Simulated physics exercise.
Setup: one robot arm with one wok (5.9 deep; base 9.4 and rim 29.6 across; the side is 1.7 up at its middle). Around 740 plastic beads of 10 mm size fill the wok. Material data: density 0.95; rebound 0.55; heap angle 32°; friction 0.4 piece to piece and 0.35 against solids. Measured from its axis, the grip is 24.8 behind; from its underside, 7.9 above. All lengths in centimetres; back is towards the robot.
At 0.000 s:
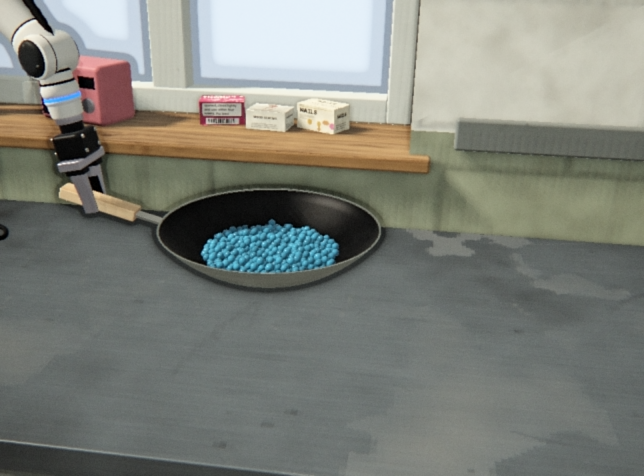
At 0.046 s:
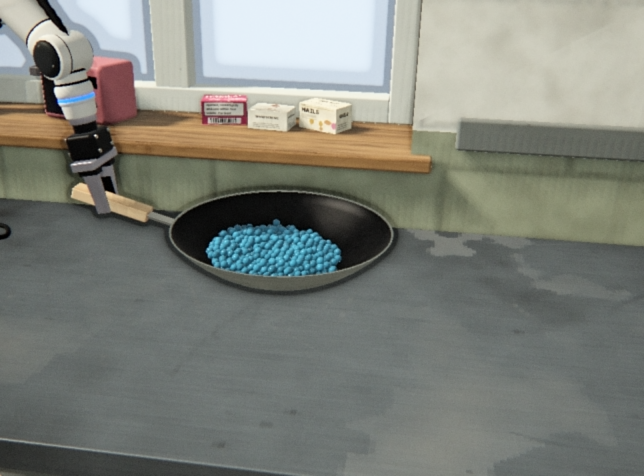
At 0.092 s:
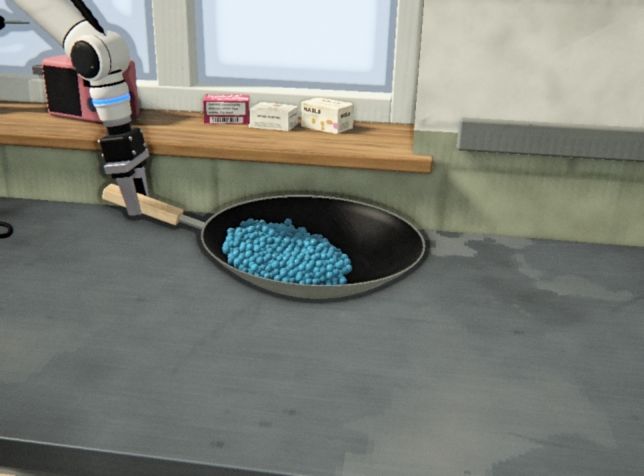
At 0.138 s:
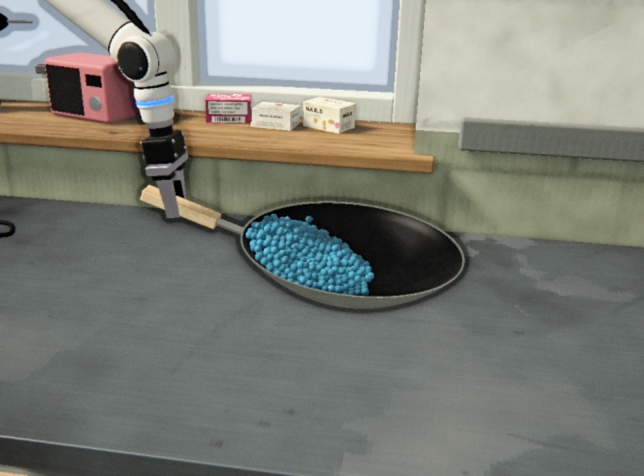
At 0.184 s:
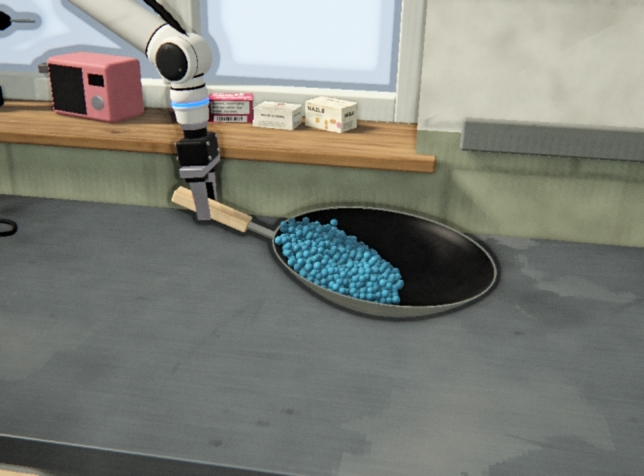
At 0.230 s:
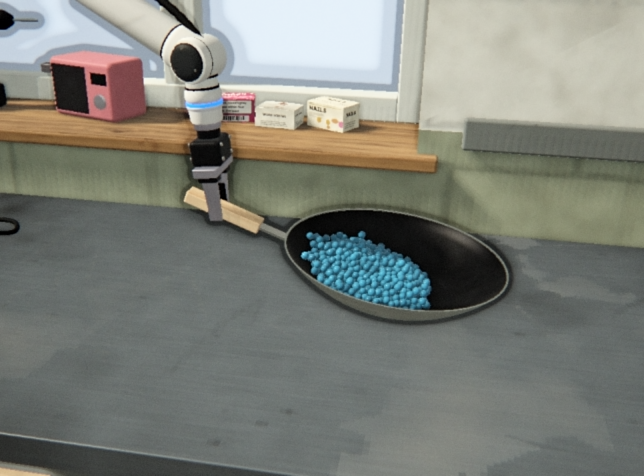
A robot arm gripping the wooden handle of a dark wok slides it to the right along a gray counter. As the wok travels, the blue beads inside heap up toward the handle side and the wok tilts slightly. Near the end the movement slows, and the beads shift back toward the middle.
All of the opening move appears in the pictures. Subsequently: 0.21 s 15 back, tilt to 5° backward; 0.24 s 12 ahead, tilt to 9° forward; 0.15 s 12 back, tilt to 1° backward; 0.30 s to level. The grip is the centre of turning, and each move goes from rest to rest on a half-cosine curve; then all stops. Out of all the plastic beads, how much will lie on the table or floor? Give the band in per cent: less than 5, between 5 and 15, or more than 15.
Less than 5 per cent.
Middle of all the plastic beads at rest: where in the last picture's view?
Once everything stops, you'd find the middle somewhere near (305, 255) in the final view.
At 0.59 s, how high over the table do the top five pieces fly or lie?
Somewhere around 21 centimetres high.
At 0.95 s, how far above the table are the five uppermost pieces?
About 23 cm above the table.
After 0.59 s, tilted 5° forward, highest piece 22 above the table; 696 in the wok, 2 on the table or floor, 44 in flight or on a rim.
After 0.95 s, level, highest piece 25 above the table; 720 in the wok, 12 on the table or floor, 10 in flight or on a rim.
After 1.33 s, level, highest piece 14 above the table; 728 in the wok, 12 on the table or floor, 2 in flight or on a rim.
After 2.38 s, level, highest piece 14 above the table; 728 in the wok, 14 on the table or floor.
In the end, 728 in the wok, 14 on the table or floor. That is 2 % on the table or floor.
